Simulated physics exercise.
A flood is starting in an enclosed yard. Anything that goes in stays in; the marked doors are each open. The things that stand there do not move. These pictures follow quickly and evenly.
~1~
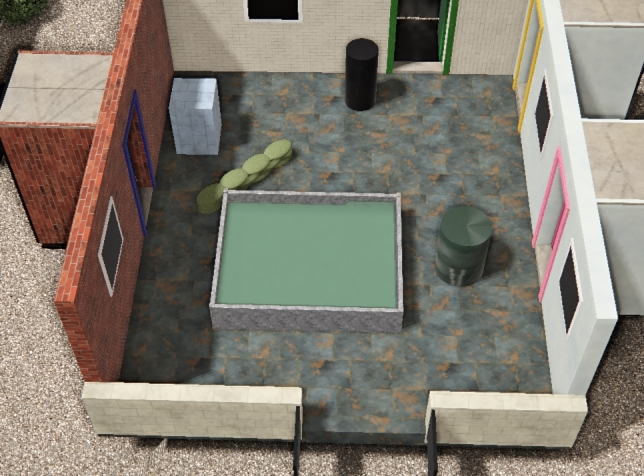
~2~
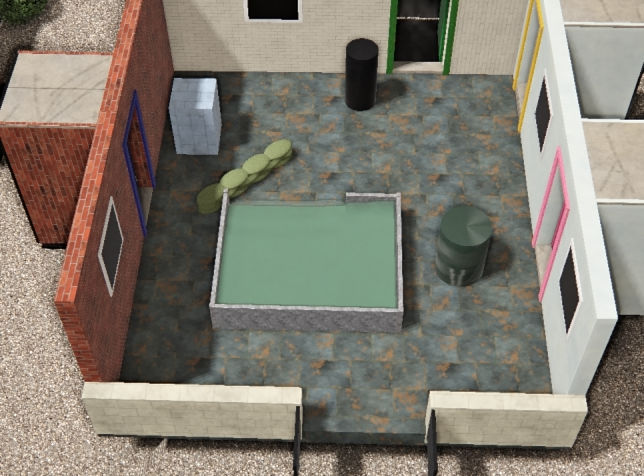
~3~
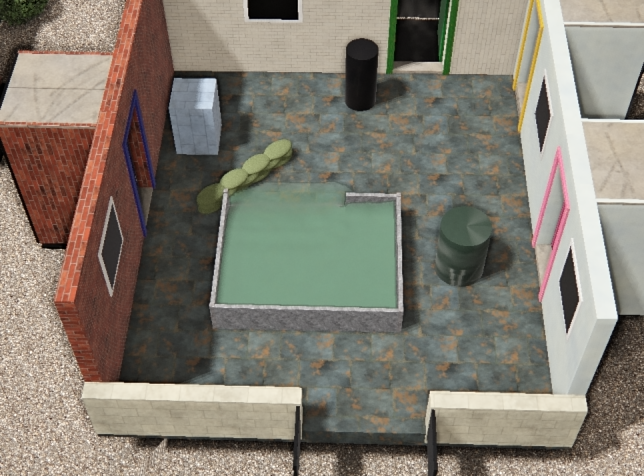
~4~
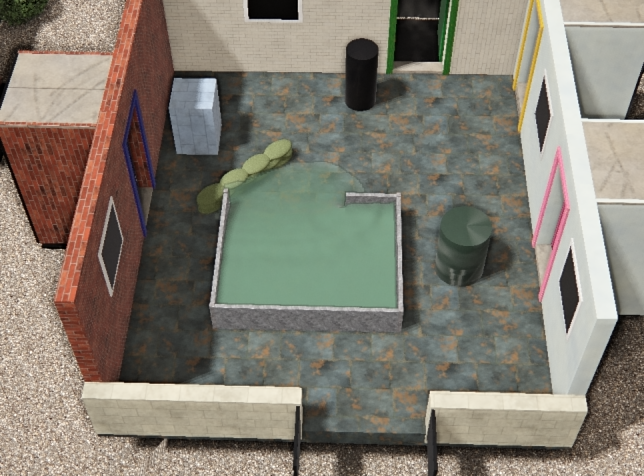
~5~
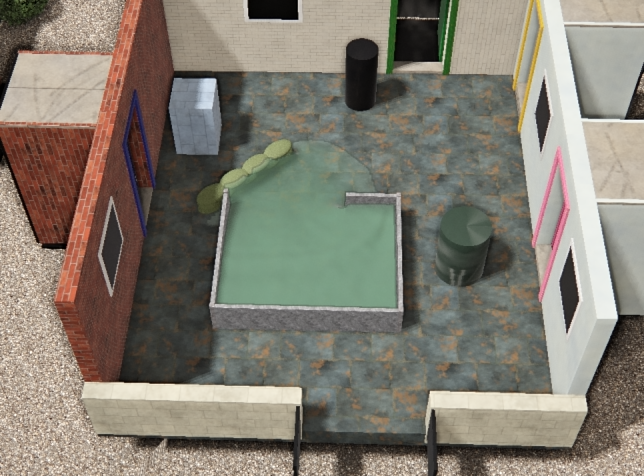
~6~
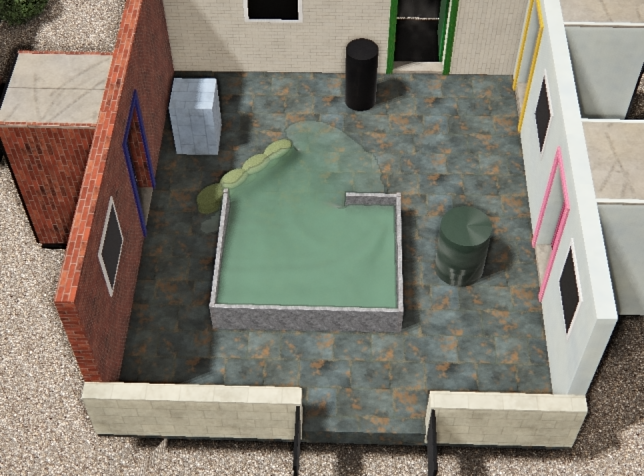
The video shows a walled yard with a grey-rimmed tank of green water; a gap opens in its far side, and the water pours out, spreading across the tiled floor in a widening curve beside a green segmented object.
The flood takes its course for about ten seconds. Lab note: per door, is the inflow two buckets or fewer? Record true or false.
Pink door true; green door false; blue door true; yellow door true.
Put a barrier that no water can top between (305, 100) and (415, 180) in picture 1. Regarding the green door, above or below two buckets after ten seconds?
Note: Green door remains below the limit.
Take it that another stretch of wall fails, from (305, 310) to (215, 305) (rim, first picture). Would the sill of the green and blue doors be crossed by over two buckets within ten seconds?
Green door: Falls short; blue door: Exceeds the limit.
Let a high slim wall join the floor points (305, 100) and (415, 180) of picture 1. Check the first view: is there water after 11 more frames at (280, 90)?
I'd say it ends up swamped.
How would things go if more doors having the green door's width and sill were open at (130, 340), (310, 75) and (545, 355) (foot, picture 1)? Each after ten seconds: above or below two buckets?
Stays below the line; crosses the line; stays below the line.
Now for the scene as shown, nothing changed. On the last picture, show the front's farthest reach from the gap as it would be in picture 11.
The farthest point of the front sits at (343, 74).
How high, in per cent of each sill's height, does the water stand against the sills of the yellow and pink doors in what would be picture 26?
Depth ratios, approx.: 100 and 0 percent.
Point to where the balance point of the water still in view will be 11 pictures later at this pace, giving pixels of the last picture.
I'd place it roughly at (313, 218).
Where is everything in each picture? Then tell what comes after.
The first picture shows the tank at (309, 251) is whole and still.
In the second picture, water pours out on the tank's far side and has run to a hidden place.
In the third picture, the front is at a hidden place, out from the gap on the tank's far side.
In the fourth picture, the front is at (354, 183), out from the gap on the tank's far side.
In the fifth picture, the front is at (327, 145), out from the gap on the tank's far side.
In the sixth picture, water pours out on the tank's far side and has run to (317, 124).
A moment on, water covers 15 % of the floor; the pink door not reached, the green door not reached, the blue door not reached, the yellow door not reached.
Next, water covers 30 % of the floor; the pink door not reached, the green door wet at the sill, nothing in, the blue door not reached, the yellow door not reached.
Then, water covers 50 % of the floor; the pink door not reached, the green door under two buckets in, the blue door wet at the sill, nothing in, the yellow door wet at the sill, nothing in.
Later, water covers 70 % of the floor; the pink door wet at the sill, nothing in, the green door over two buckets in, the blue door wet at the sill, nothing in, the yellow door under two buckets in.
In the end, water covers 90 % of the floor; the pink door wet at the sill, nothing in, the green door over two buckets in, the blue door wet at the sill, nothing in, the yellow door under two buckets in.
